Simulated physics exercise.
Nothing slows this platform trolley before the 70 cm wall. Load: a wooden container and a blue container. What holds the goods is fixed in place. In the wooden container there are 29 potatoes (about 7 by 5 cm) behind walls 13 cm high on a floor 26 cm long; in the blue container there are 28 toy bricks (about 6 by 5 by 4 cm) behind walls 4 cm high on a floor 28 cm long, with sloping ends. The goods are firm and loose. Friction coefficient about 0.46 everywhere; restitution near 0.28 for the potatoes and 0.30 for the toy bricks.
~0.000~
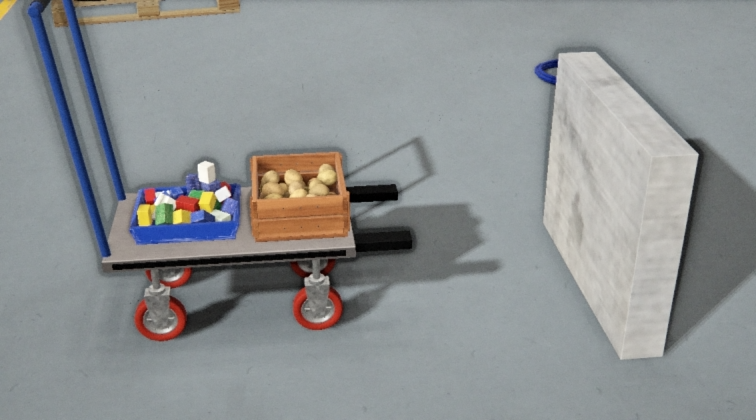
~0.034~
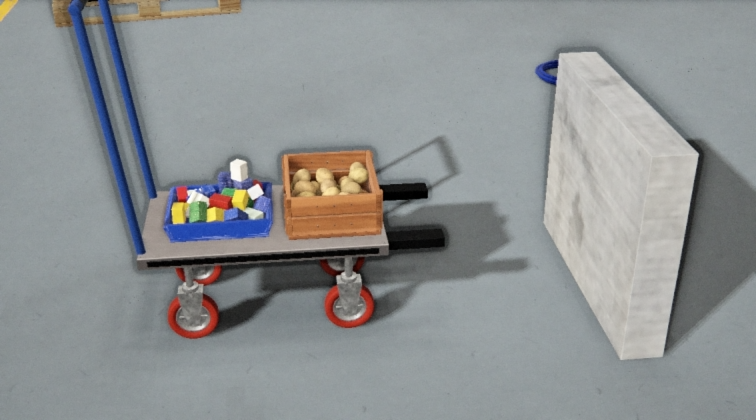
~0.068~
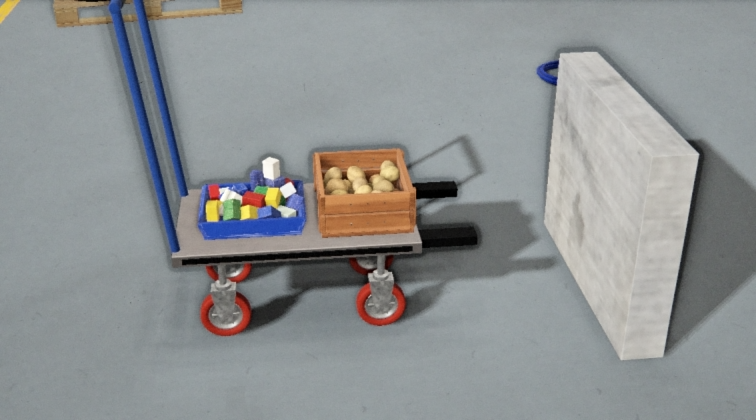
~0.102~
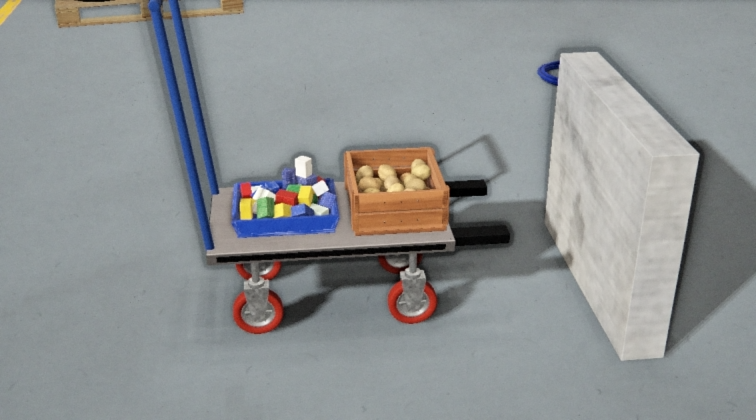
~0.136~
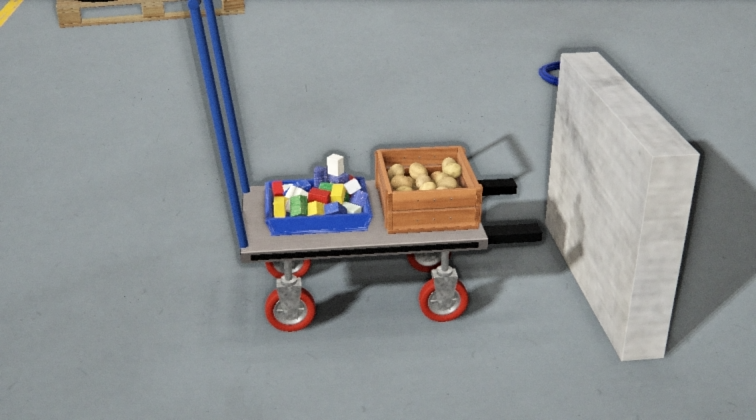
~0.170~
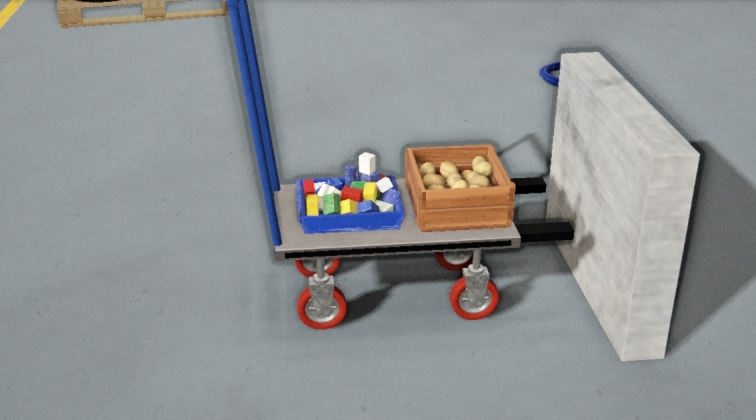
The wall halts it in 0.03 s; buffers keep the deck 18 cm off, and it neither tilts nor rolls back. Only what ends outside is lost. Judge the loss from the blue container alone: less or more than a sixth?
The blue container loses more than one in six of its toy bricks.
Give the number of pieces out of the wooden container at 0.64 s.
About: Wooden container 1.
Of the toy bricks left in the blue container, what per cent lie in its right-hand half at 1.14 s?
Roughly 60 in a hundred.
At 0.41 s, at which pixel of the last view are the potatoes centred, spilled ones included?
At about (502, 191).
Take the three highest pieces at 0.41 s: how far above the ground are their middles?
Roughly 56 cm.
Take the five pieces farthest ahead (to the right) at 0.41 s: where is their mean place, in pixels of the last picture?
Around (527, 166).
After 0.19 s, contact with the wall.
After 0.29 s, wooden container 29 in, 0 out and blue container 23 in, 5 out.
After 0.41 s, wooden container 28 in, 1 out and blue container 19 in, 9 out.
After 0.64 s, wooden container 28 in, 1 out and blue container 17 in, 11 out.
Final count (at 1.14 s), wooden container 28 in, 1 out and blue container 16 in, 12 out. Asked share, 12 of 28, 43 per cent.
